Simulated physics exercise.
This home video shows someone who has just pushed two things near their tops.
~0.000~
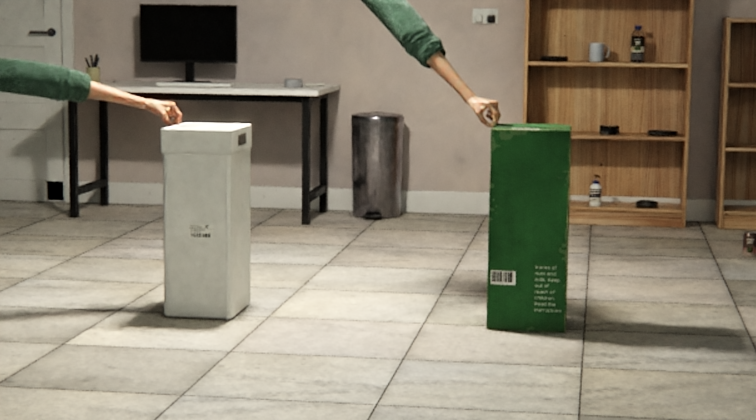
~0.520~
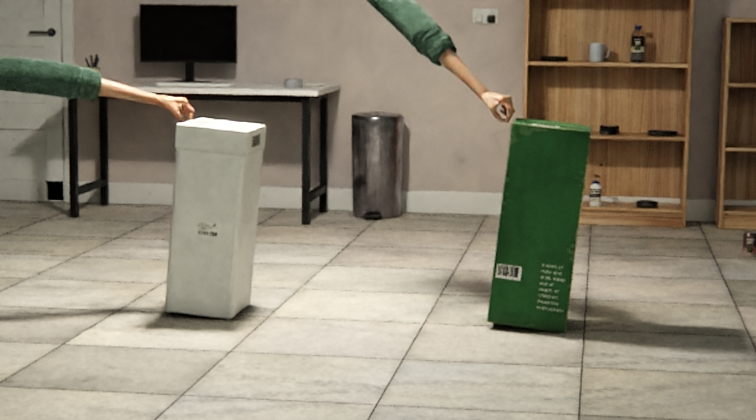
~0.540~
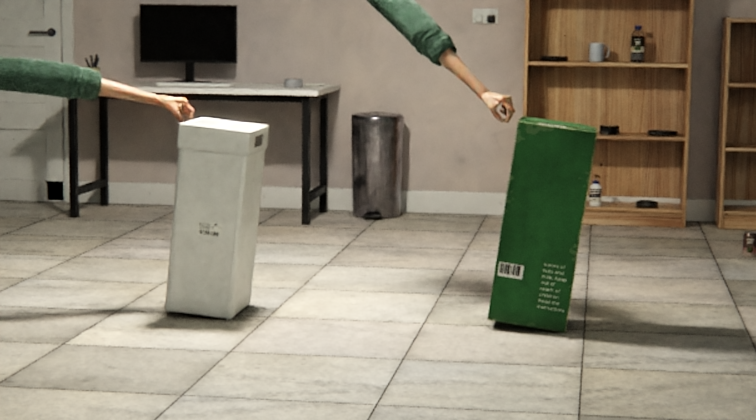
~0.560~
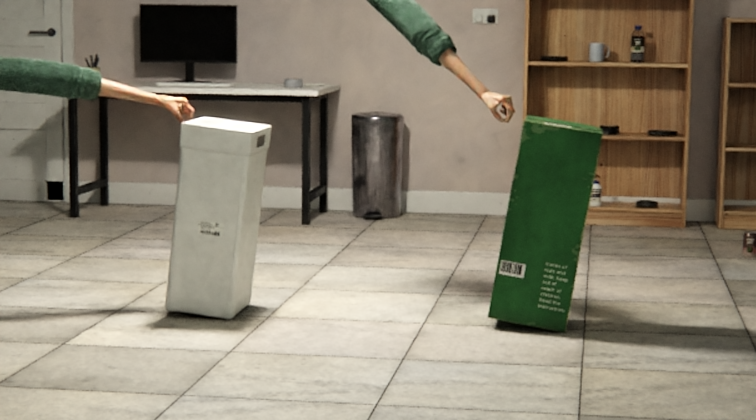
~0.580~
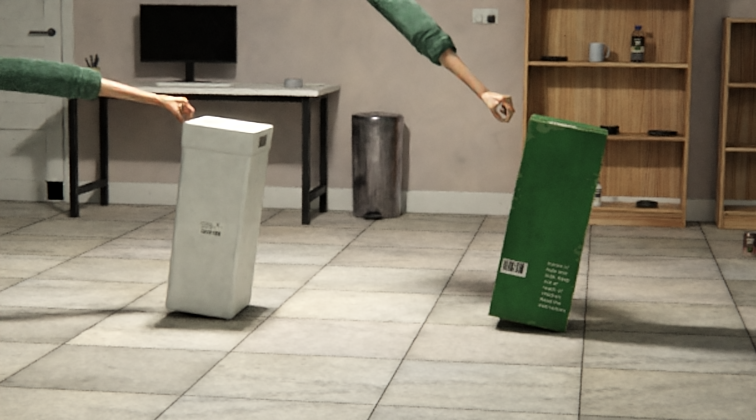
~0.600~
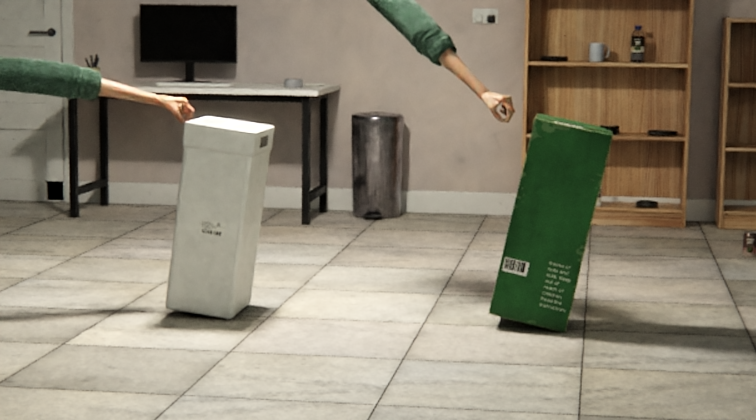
A tall green parcel leaned farther and farther to the right after a hand pushed it near the top, while a white tote on the left, pushed by another hand, leaned right more slightly.
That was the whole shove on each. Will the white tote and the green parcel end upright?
The white tote steadies itself. The green parcel fails to right itself.
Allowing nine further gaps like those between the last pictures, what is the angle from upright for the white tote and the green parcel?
Angles from vertical: 8° then 20°.
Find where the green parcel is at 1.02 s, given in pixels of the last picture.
Its middle is close to (600, 225).
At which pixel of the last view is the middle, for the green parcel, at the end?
It ends up around (671, 291).
Around 1.02 s, white tote 4° off upright near (202, 217); green parcel 38° off upright near (600, 225).
Finally (2.4 s), the white tote rocks back upright, near (208, 219); the green parcel falls over, near (671, 291).
